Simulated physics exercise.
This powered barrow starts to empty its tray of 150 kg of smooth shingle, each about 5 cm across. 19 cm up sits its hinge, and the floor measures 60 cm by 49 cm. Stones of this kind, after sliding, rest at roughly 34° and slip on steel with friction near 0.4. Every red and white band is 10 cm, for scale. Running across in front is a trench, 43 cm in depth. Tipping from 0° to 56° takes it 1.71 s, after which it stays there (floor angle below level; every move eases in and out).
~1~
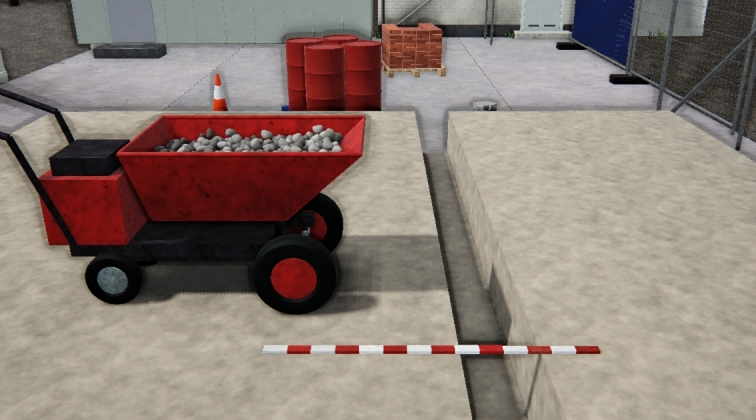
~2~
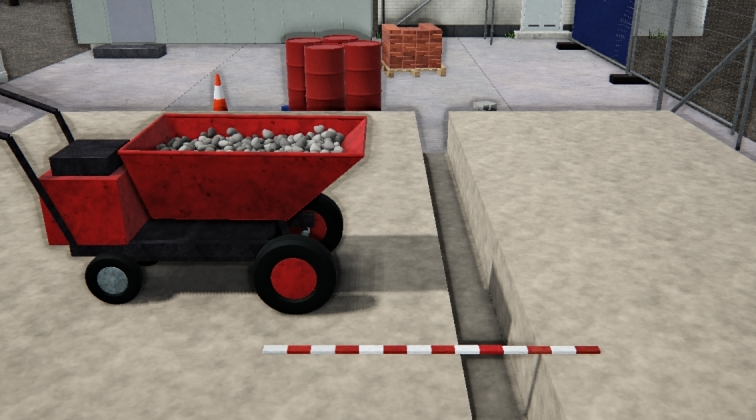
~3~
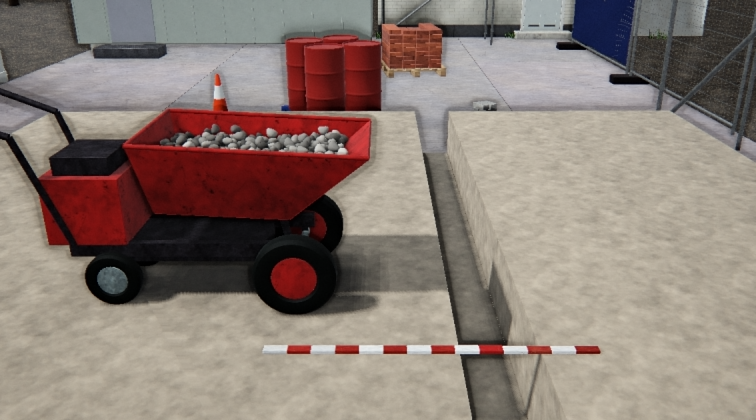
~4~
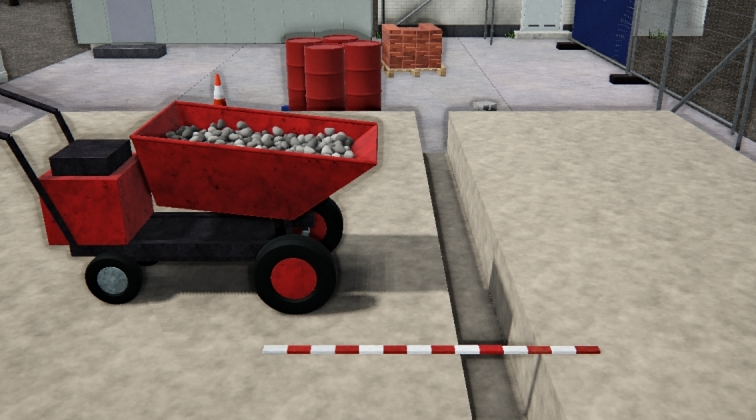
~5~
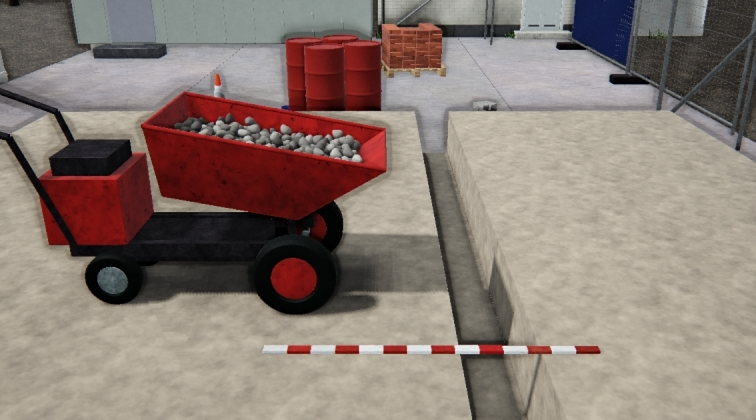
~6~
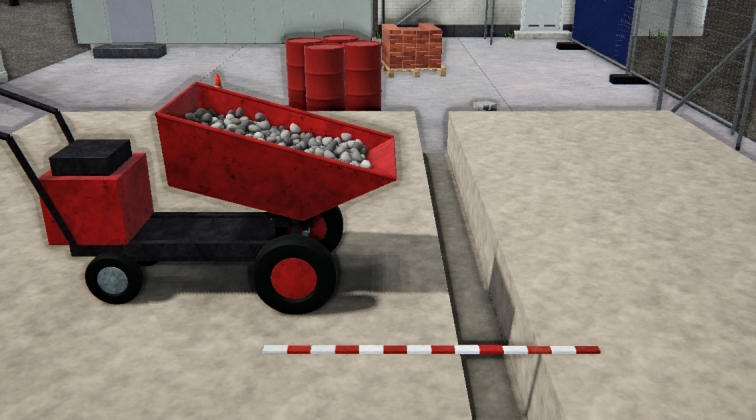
A red powered barrow stands still beside a narrow trench, its stone-filled tray gradually tilting down to the right.
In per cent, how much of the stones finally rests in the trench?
Roughly 98 per cent of them.
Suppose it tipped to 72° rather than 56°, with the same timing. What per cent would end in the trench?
Some 100% would finish there.
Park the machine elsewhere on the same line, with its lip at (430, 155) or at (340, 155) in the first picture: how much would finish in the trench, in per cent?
Roughly 45 per cent, then 95 per cent.
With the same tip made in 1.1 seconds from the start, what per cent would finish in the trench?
95 per cent.
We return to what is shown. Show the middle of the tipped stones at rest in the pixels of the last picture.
Roughly at pixel (479, 337).
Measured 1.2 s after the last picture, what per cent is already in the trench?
Some 25 per cent of the load by that point.
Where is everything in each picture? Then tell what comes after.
Lip at (361, 155), floor tilted 0°, highest stones at (304, 138), in the first frame.
The tray is at 1°, its lip at (363, 156); the top of the load is at (290, 136), in the second frame.
Lip at (369, 159), floor tilted 3°, highest stones at (256, 137), in the third frame.
Lip at (377, 163), floor tilted 6°, highest stones at (207, 131), in the fourth frame.
Lip at (386, 170), floor tilted 11°, highest stones at (202, 125), in the fifth frame.
Lip at (396, 179), floor tilted 16°, highest stones at (208, 118), in the sixth frame.
Then, 0.7 s after the last picture the floor is at 47°, 100 % in the tray; the foremost stones are at (424, 216).
Then, 1.2 s after the last picture the floor is at 56°, 70 % in the tray, 2 % short of the trench, 27 % in the trench; the foremost stones are at (512, 317).
Then, 1.6 s after the last picture the floor is at 56°, 38 % in the tray, 2 % short of the trench, 58 % in the trench, 2 % past the trench; the foremost stones are at (574, 286).
Then, 3.5 s after the last picture the floor is at 56°, 0 % in the tray, 98 % in the trench, 2 % past the trench; the foremost stones are at (630, 281).
